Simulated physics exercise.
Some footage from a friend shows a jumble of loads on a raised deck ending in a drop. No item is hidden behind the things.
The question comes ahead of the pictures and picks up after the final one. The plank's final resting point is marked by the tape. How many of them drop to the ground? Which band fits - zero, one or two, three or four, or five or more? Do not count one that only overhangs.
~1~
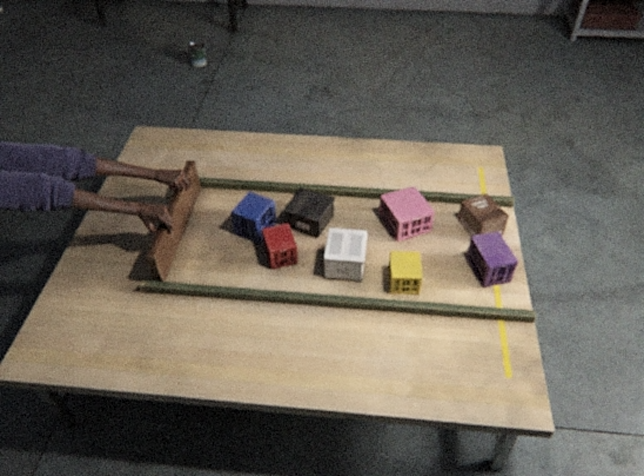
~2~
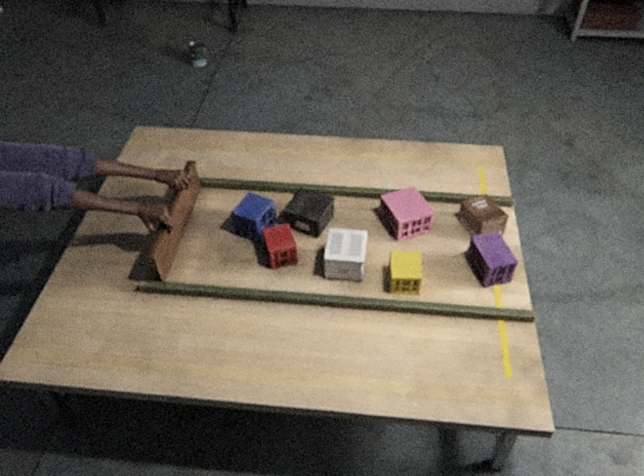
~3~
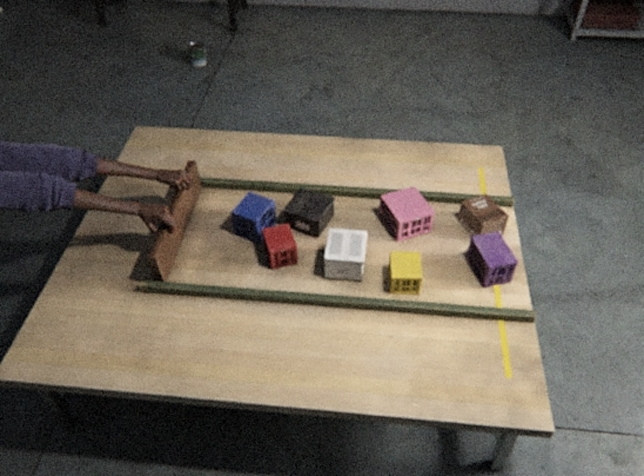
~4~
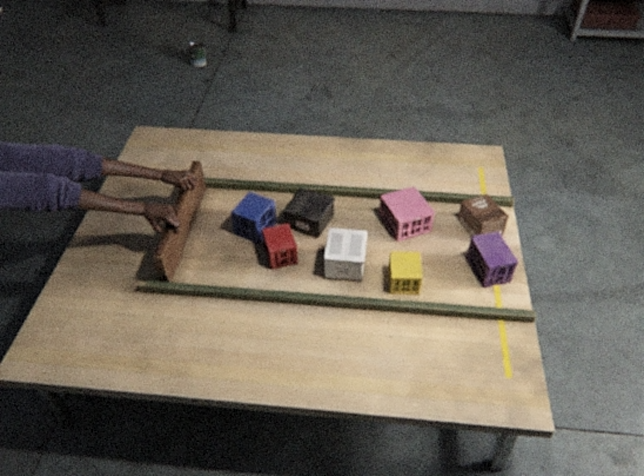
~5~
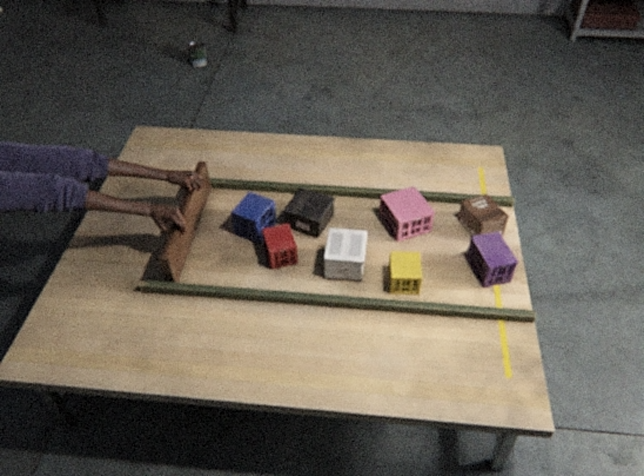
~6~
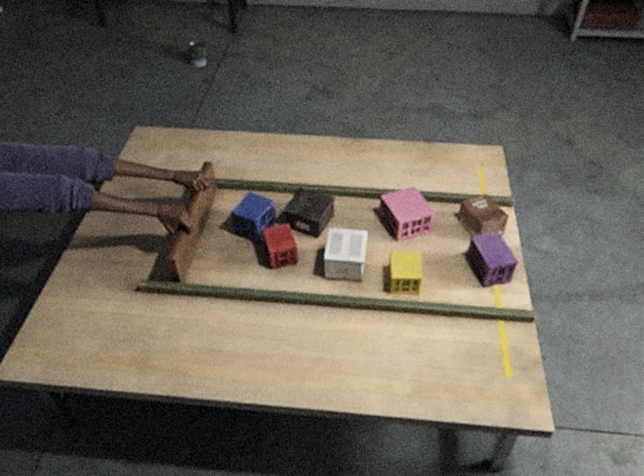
The band that fits is five or more.
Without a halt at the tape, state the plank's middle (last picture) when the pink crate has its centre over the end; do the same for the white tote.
For the pink crate at (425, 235), for the white tote at (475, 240).
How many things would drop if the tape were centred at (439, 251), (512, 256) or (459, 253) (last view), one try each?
Per try in turn: 3, 8, 4.
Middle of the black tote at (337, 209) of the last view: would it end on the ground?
Result: The black tote ends up off.
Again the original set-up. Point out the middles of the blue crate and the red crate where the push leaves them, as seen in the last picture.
Answer: First (509, 233), after that (511, 267).
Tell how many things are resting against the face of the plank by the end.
The count is 2.
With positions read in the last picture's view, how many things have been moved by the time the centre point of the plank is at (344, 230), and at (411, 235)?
The counts are 6 and 8.
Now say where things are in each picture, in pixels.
The first frame shows purple crate (491, 259); brown box (482, 218); pink crate (406, 213); plank (176, 219); tape (492, 255).
The second frame shows brown box (482, 218); white tote (346, 255).
The third frame shows pink crate (406, 214); plank (177, 219).
The fourth frame shows purple crate (491, 259); black tote (310, 213).
The fifth frame shows brown box (482, 218); red crate (280, 246).
The sixth frame shows purple crate (491, 259); brown box (482, 218); pink crate (406, 214); plank (194, 220); tape (492, 255).
Soon after, none off yet; purple crate at rest near (491, 259); brown box at rest near (482, 218); pink crate moving near (410, 214).
At rest, the number that fall off is five or more; fallen, black tote, white tote, yellow crate, pink crate, brown box and purple crate.
